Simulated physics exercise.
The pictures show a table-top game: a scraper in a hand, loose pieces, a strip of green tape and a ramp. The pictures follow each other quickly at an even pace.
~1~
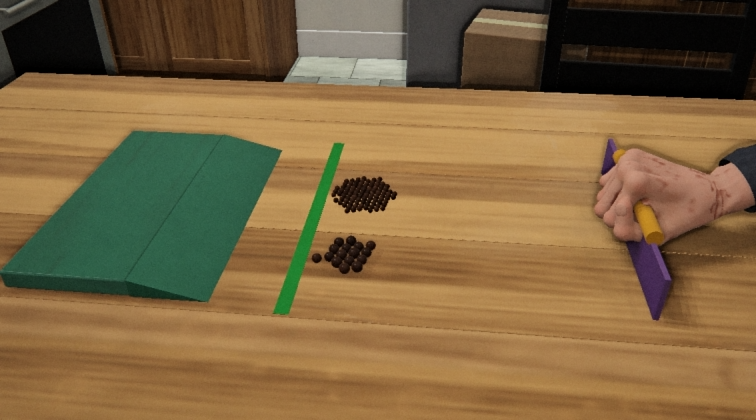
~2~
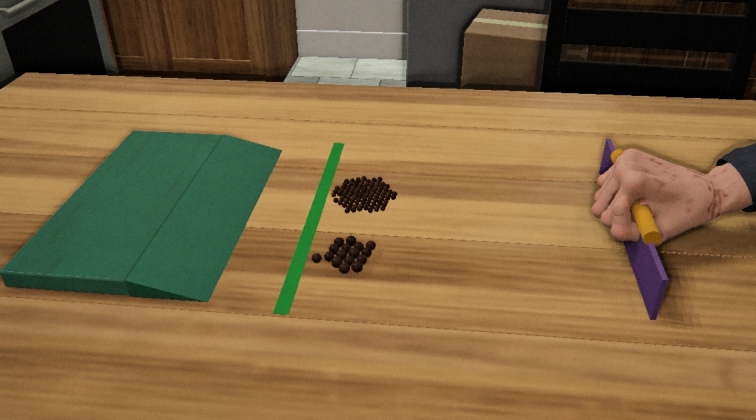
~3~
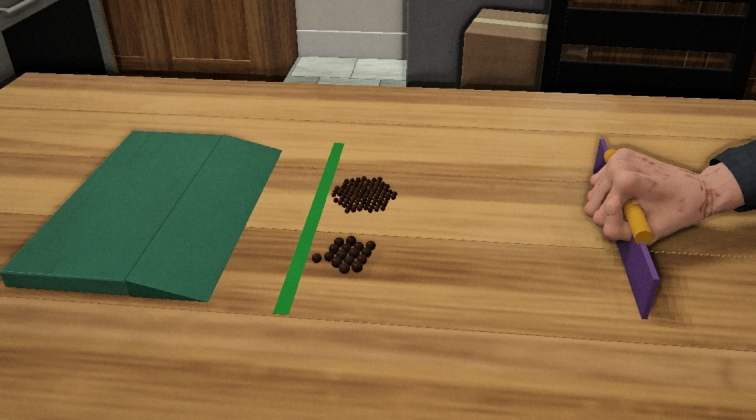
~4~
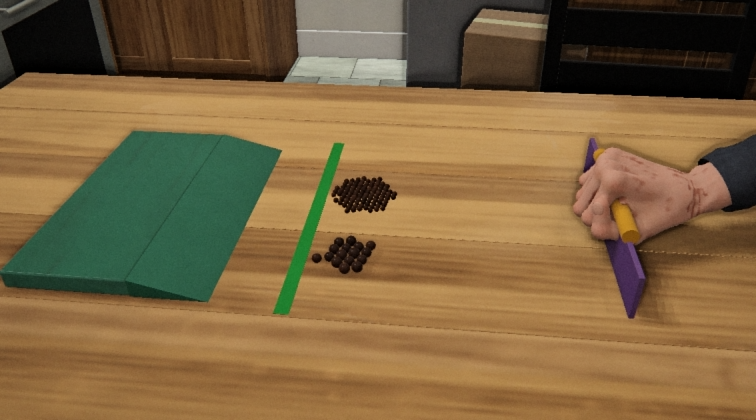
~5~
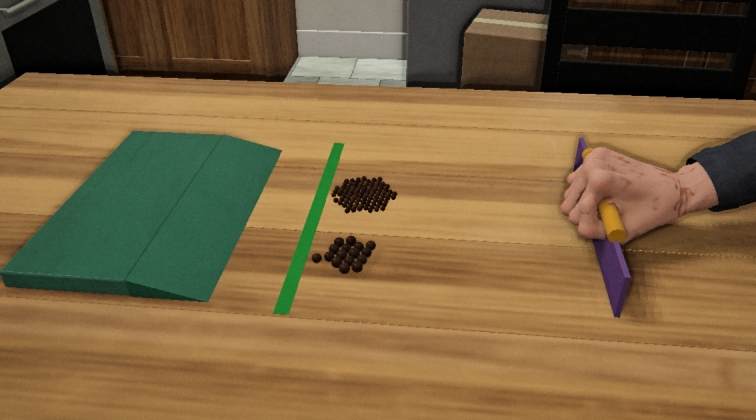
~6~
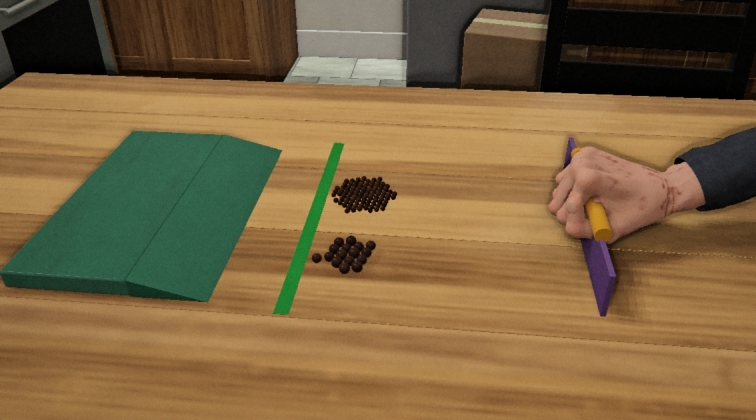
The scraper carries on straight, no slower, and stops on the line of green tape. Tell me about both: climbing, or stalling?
In the end the near batch does not make it up, and the far batch does not make it up.
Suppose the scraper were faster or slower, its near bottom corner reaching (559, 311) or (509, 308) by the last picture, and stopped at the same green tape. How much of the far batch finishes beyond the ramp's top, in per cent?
Near 0 % and 10 %.
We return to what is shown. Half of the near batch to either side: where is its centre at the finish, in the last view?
At about (262, 253).
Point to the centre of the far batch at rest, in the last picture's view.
Roughly at (282, 191).
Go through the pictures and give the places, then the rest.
The first frame shows scraper at (657, 286), at rest; green tape at (337, 149); top of the ramp at (133, 268); near batch at (342, 255), a few chocolate balls; far batch at (362, 193), many allspice berries.
The second frame shows scraper at (655, 286); far batch at (362, 193).
The third frame shows scraper at (646, 285); near batch at (342, 255).
The fourth frame shows scraper at (633, 285); far batch at (362, 193).
The fifth frame shows scraper at (619, 284); near batch at (342, 255).
The sixth frame shows scraper at (605, 283); green tape at (337, 149); top of the ramp at (133, 268); near batch at (342, 255); far batch at (362, 193).
Then, 0.74 s after the last picture, scraper still moving, near (439, 187); near batch all short of the ramp; far batch all short of the ramp.
Then, 1.49 s after the last picture, scraper stopped at the green tape; near batch all short of the ramp; far batch all short of the ramp.
Then, 1.77 s after the last picture, scraper stopped at the green tape; near batch a small part on the ramp, nearly all short of the ramp; far batch all short of the ramp.
By the end, scraper stopped at the green tape; near batch none past the top, all short of the ramp; far batch none past the top, all short of the ramp.
